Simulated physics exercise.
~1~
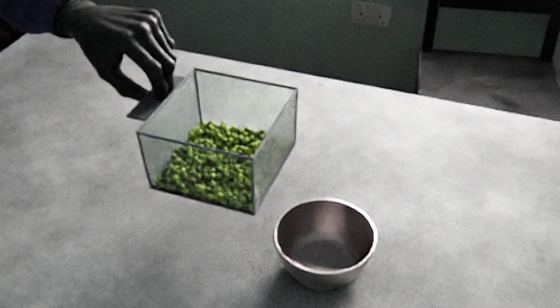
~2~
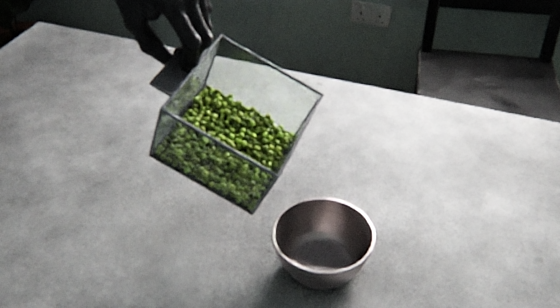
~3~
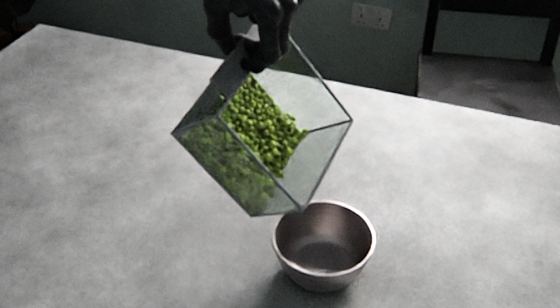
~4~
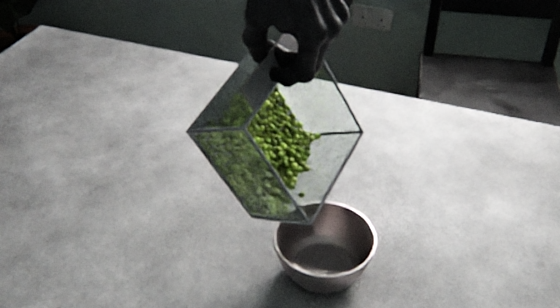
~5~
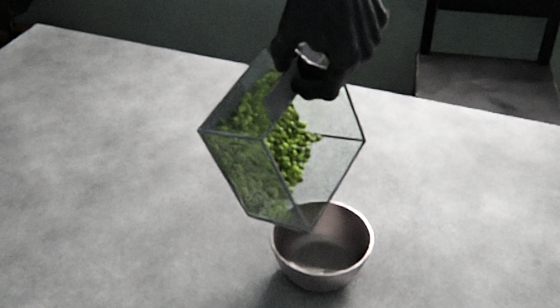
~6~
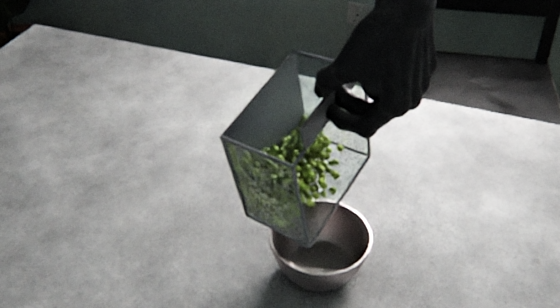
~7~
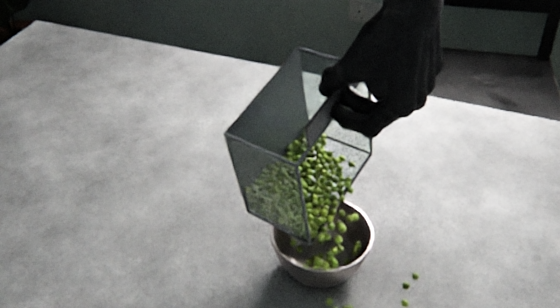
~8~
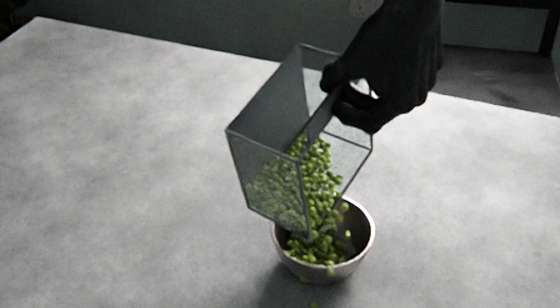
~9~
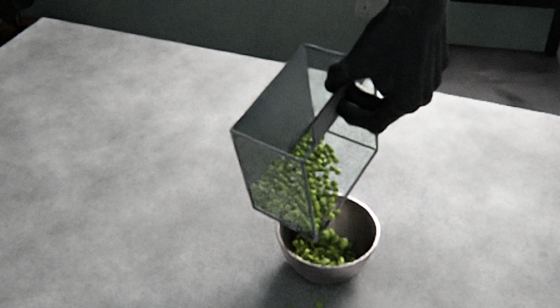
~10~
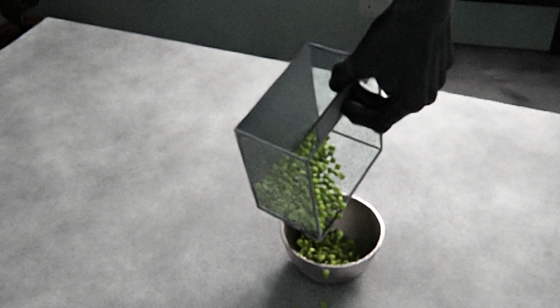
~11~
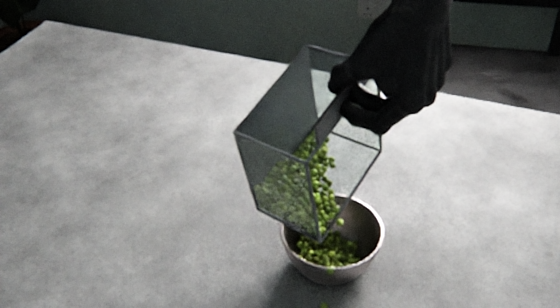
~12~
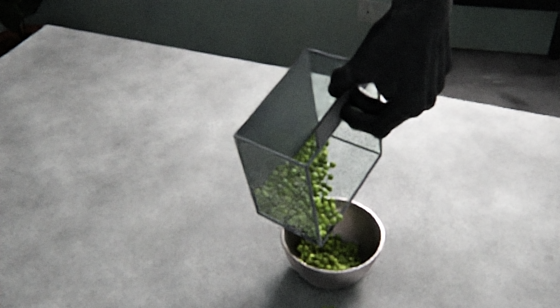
A gloved hand tilts a clear box, pouring some green peas into a metal bowl.
